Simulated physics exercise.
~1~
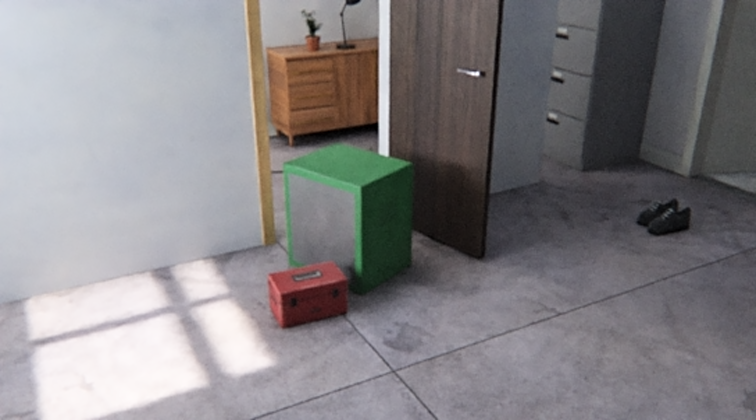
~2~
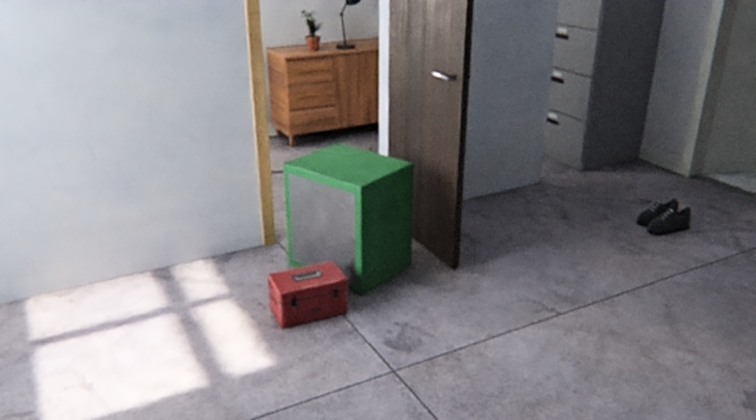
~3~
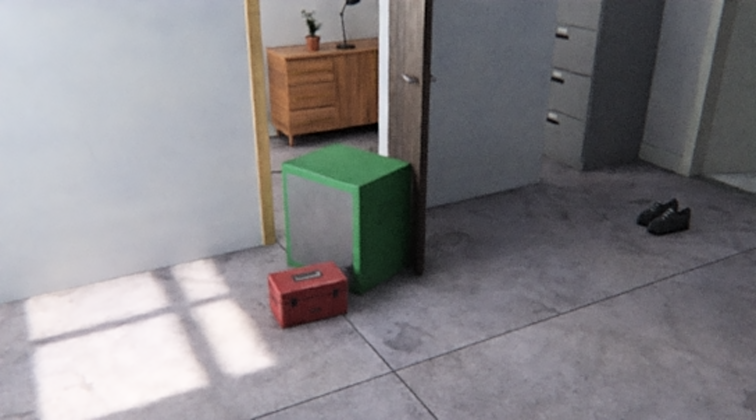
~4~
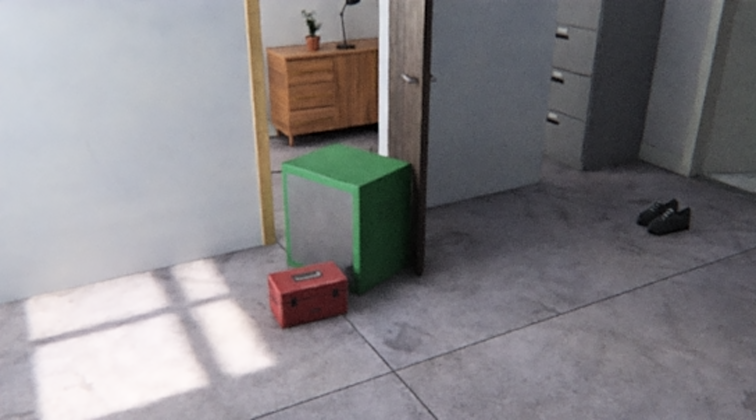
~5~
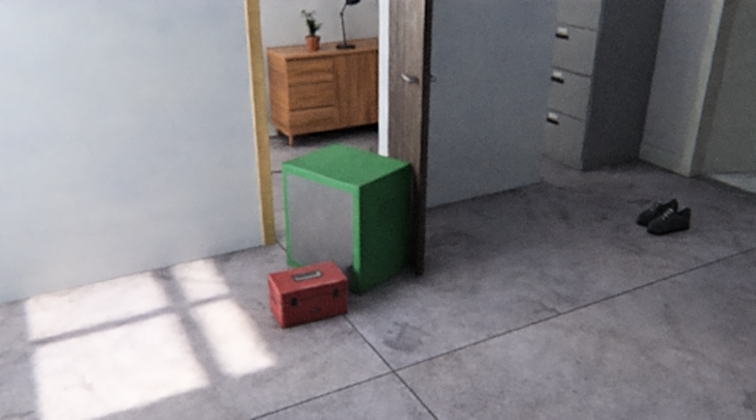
The dark wooden door swings partway towards its frame and stops against the green appliance.
